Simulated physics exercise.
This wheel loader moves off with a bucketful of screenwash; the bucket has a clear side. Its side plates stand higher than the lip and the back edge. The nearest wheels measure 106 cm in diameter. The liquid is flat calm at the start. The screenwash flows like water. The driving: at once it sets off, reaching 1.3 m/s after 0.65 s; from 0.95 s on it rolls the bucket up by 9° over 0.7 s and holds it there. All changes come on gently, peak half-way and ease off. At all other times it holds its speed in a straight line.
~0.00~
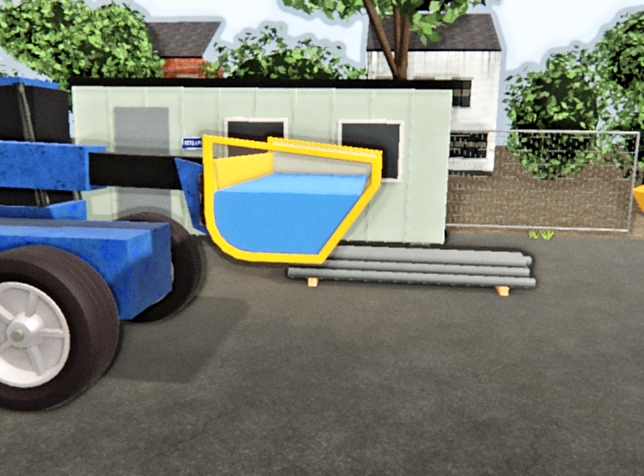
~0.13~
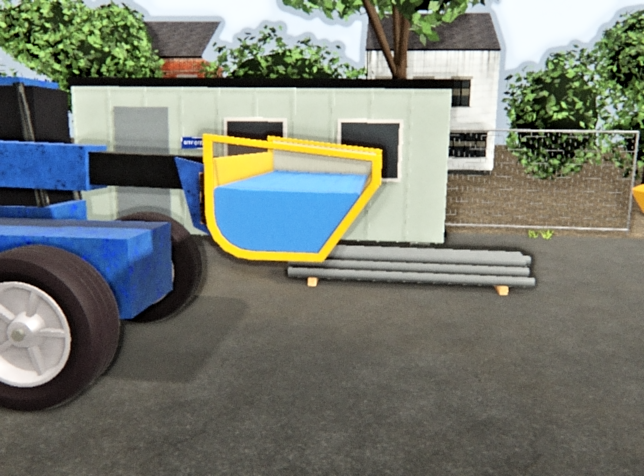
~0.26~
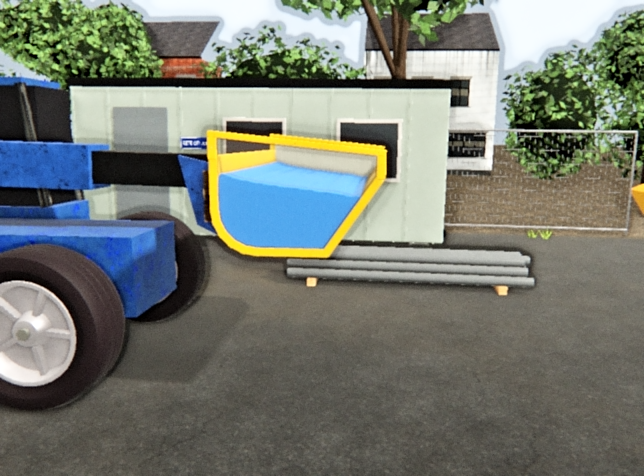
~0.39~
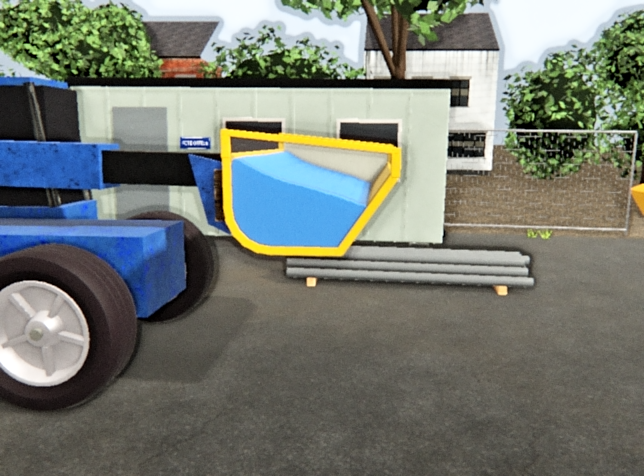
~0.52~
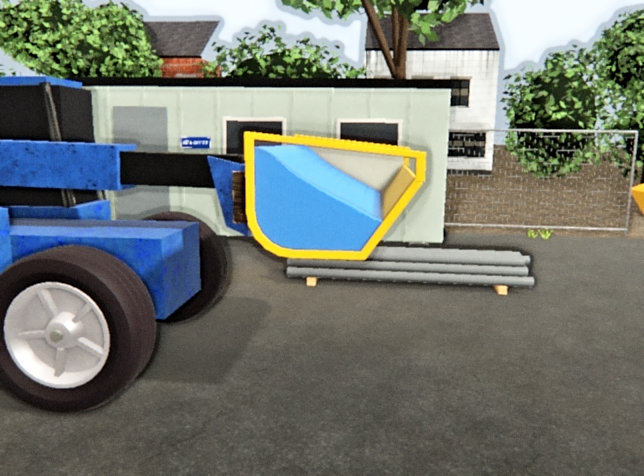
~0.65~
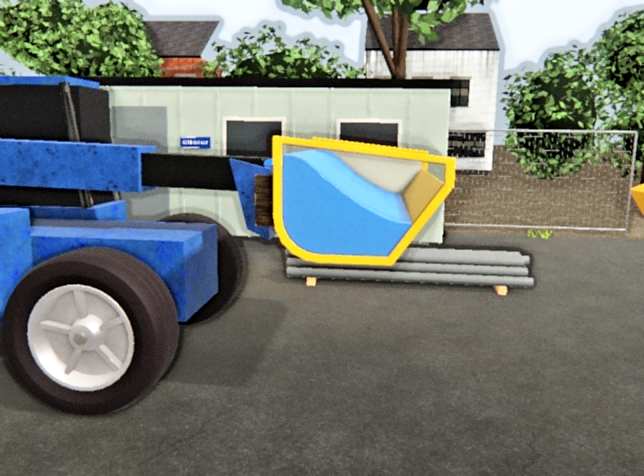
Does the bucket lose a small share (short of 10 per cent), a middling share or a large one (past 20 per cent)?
The loss is middling.
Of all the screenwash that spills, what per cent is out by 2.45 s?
About 90 per cent.
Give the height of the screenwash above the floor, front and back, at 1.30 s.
Front 38 cm, back 24 cm.
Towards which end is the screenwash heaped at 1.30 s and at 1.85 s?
At the front, then the back.
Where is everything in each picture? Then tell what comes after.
The first picture shows it reaches (316, 195) at the front; it reaches (227, 192) at the back; the lip is at (372, 183); the front is on the right.
The second picture shows it reaches (317, 193) at the front; it reaches (227, 189) at the back.
The third picture shows it reaches (322, 193) at the front; it reaches (231, 178) at the back.
The fourth picture shows it reaches (336, 197) at the front; it reaches (244, 165) at the back.
The fifth picture shows it reaches (359, 211) at the front; it reaches (268, 154) at the back.
The sixth picture shows it reaches (387, 219) at the front; it reaches (296, 159) at the back; the lip is at (445, 184); screenwash has begun to come out.
By 1.30 s the bucket is at 4° back, the surface stands 24 cm at the back and 38 cm at the front; 10 per cent has gone, over the front.
By 1.85 s the bucket is at 9° back, the surface stands 56 cm at the back and 19 cm at the front; 11 per cent has gone, over the front.
By 2.45 s the bucket is at 9° back, the surface stands 27 cm at the back and 35 cm at the front; 12 per cent has gone, mostly over the front, some over the back.
By 4.53 s 14 per cent has gone, mostly over the front, some over the back, 72 of 517 litres.
